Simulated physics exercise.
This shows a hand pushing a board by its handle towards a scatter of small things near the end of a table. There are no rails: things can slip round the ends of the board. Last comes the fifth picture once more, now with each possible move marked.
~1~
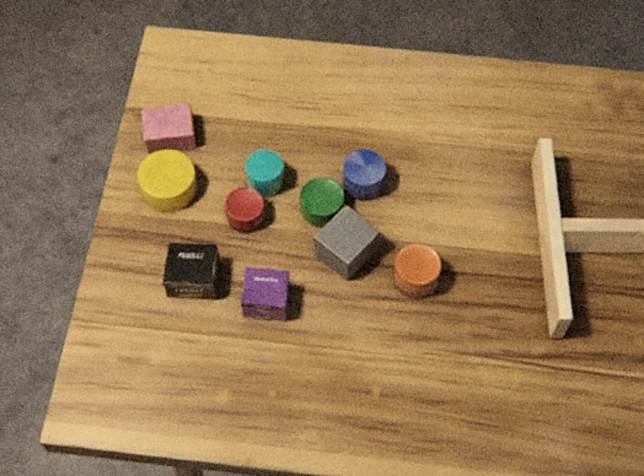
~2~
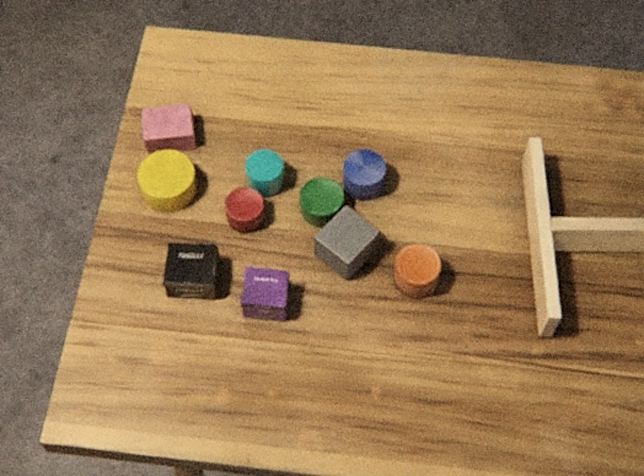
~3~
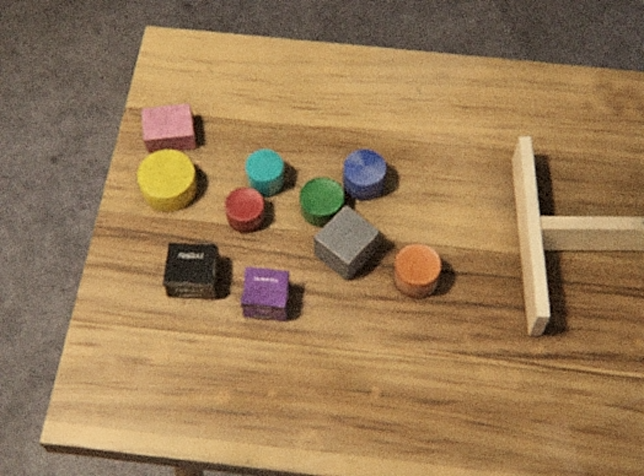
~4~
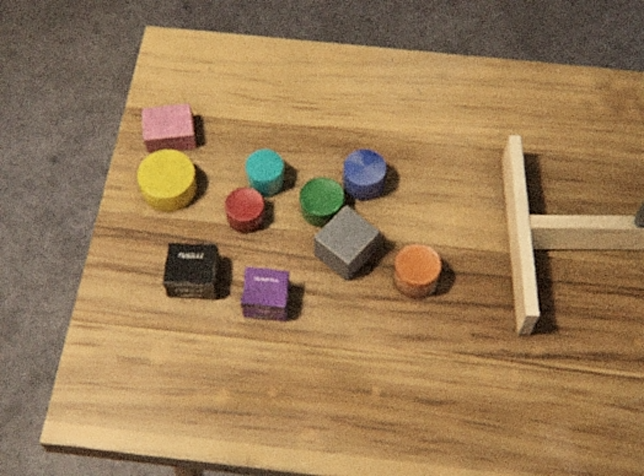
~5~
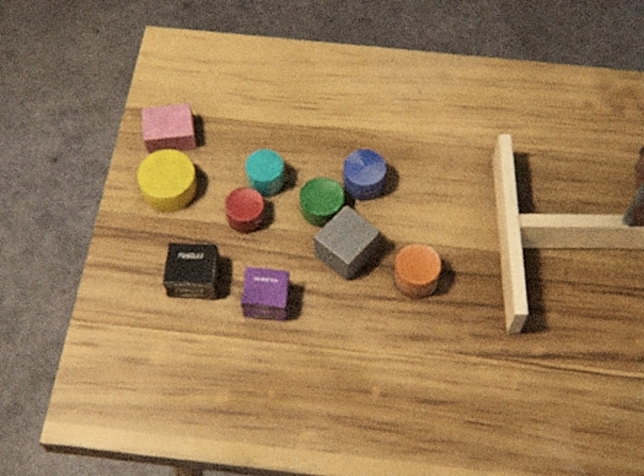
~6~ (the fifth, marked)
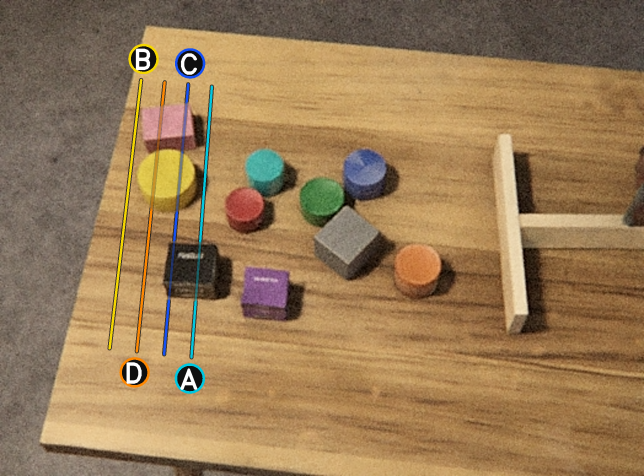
A wooden board with a long handle slid slowly a short way left across the table, a hand coming into view behind it, while the colourful pots and blocks ahead of it stayed still.
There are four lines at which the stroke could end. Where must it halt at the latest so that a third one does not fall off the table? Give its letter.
It should halt at C.
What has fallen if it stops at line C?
The yellow pot.
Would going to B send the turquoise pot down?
Yes.
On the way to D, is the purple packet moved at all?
Yes.
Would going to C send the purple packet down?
No.
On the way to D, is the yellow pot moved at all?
Yes.
On the copy, A at (202, 212); B at (126, 205); C at (177, 210); D at (152, 207).
On C. First, board (391, 208); orange jar (361, 272); grey block (331, 239).
Then, board (270, 195); yellow pot (163, 182); red jar (196, 217).
Finally, board (178, 186); yellow pot over the edge; red jar (106, 217); one fallen.
By contrast, A is within the limit but short; B drops six; D drops three.
